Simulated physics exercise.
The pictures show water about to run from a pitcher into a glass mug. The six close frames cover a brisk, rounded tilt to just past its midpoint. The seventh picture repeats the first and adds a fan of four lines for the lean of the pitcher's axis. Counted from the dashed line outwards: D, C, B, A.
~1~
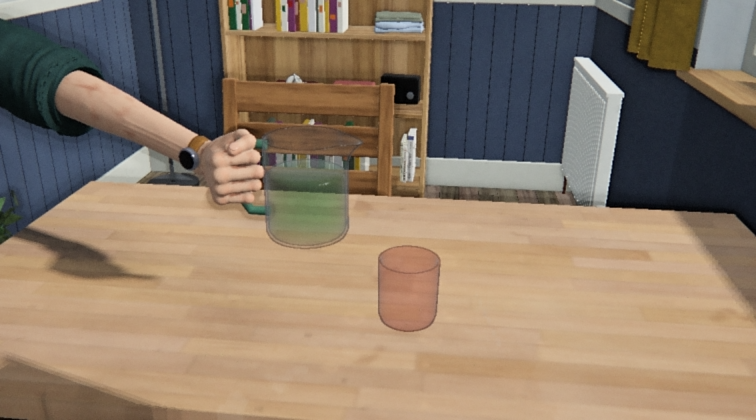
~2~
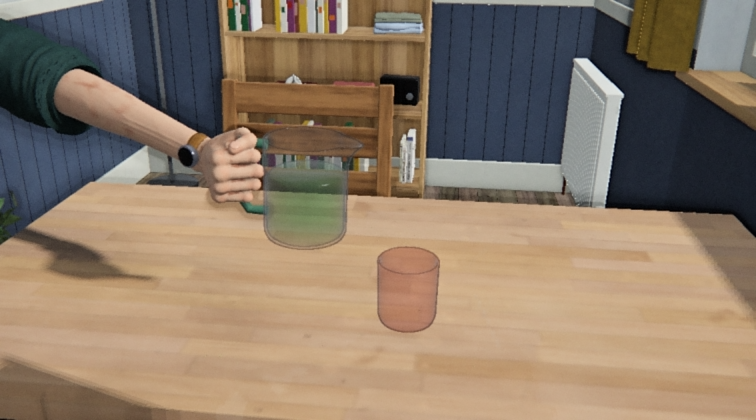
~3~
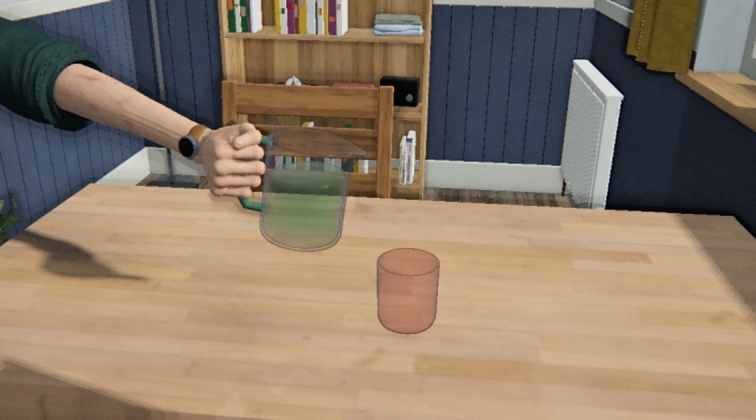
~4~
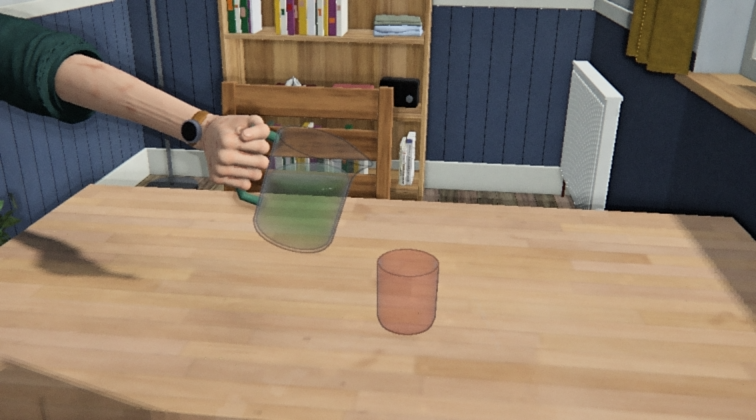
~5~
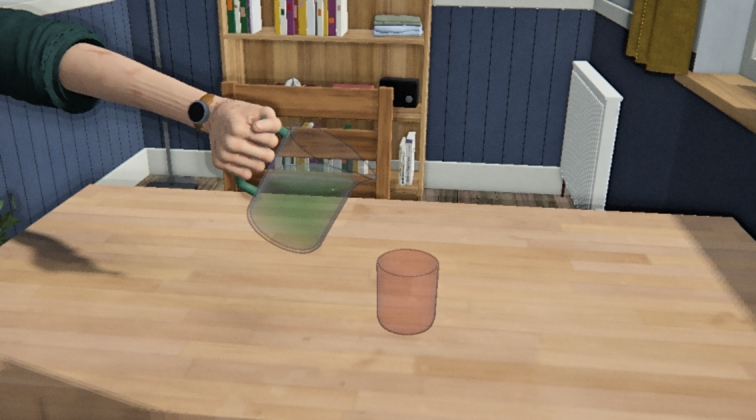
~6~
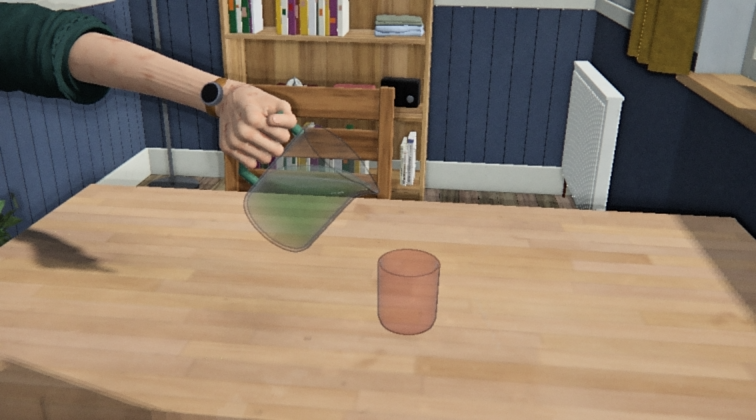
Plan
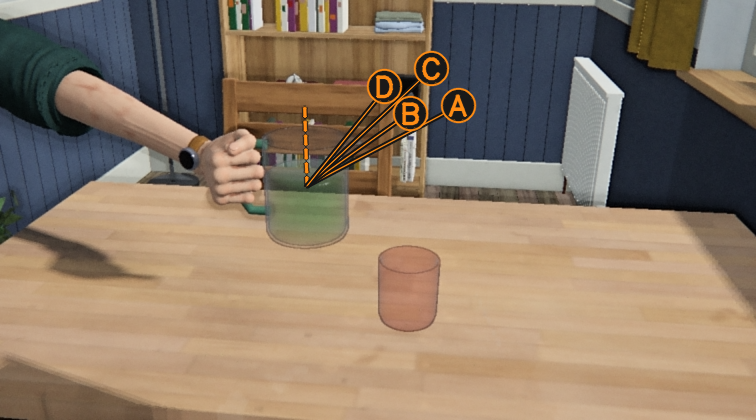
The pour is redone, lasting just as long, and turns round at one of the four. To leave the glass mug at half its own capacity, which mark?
A beats the others.
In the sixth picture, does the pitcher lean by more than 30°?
Yes, it does.
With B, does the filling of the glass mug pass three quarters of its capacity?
No, it does not.
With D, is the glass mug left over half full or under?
Under.
In orange, A at (443, 114); B at (396, 122); C at (419, 80); D at (375, 101).
With A, the glass mug ends with about 49 % of what it can hold.
With B, the glass mug ends with about 28 % of what it can hold.
With C, the glass mug ends with about 12 % of what it can hold.
With D, the glass mug ends with about 2 % of what it can hold.
